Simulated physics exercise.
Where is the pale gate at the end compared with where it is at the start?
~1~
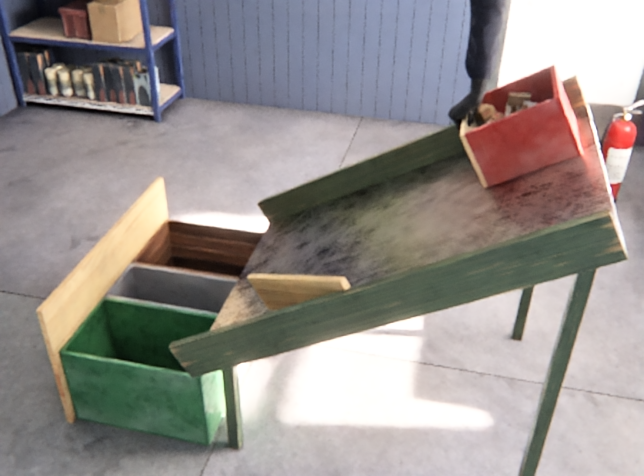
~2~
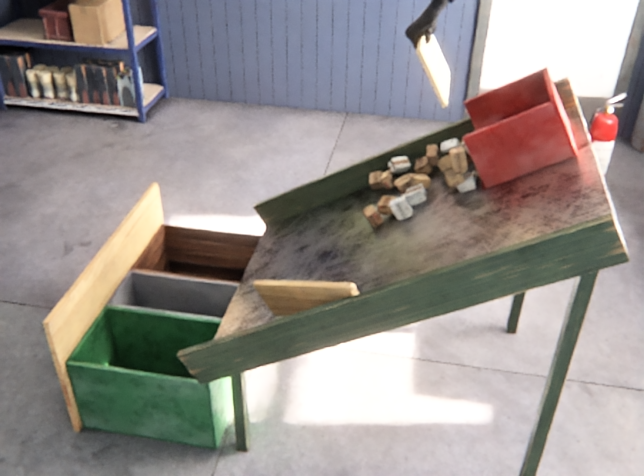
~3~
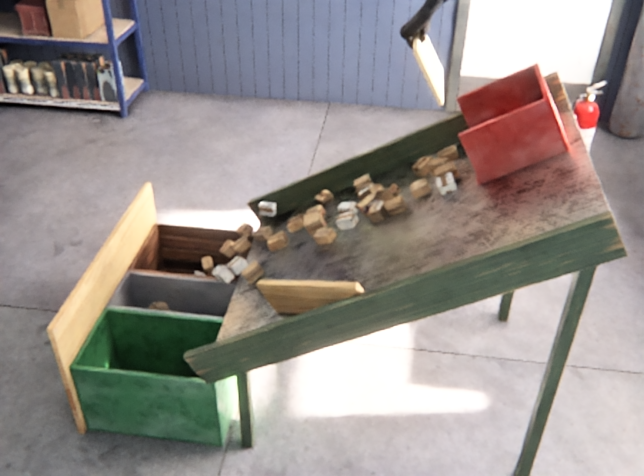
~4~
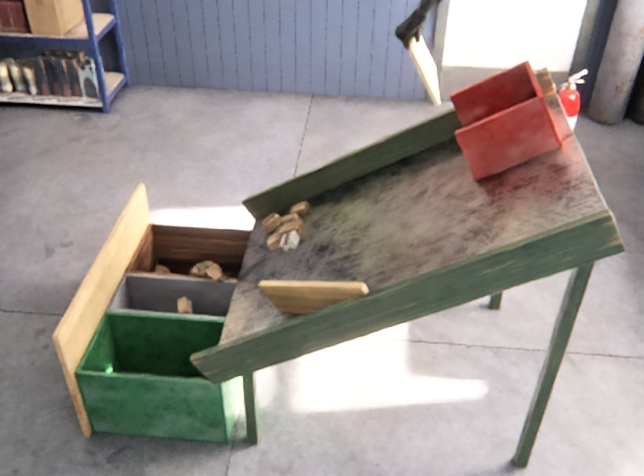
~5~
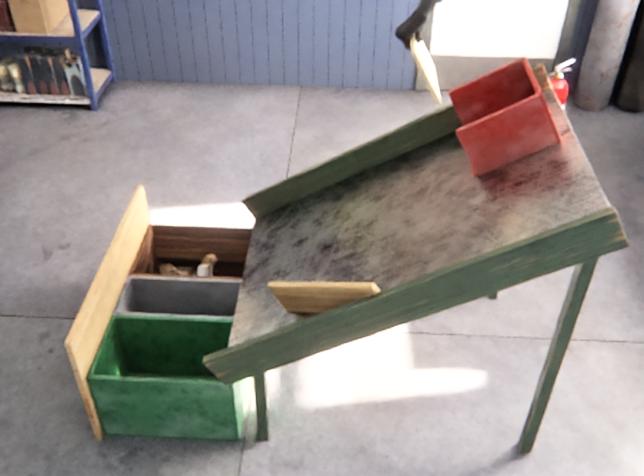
At the start the gate is at the lower left side of the red pen, where the parcels are held. At the end it is higher and further left, hanging from the dark arm beyond the far edge of the table, clear of the pen.
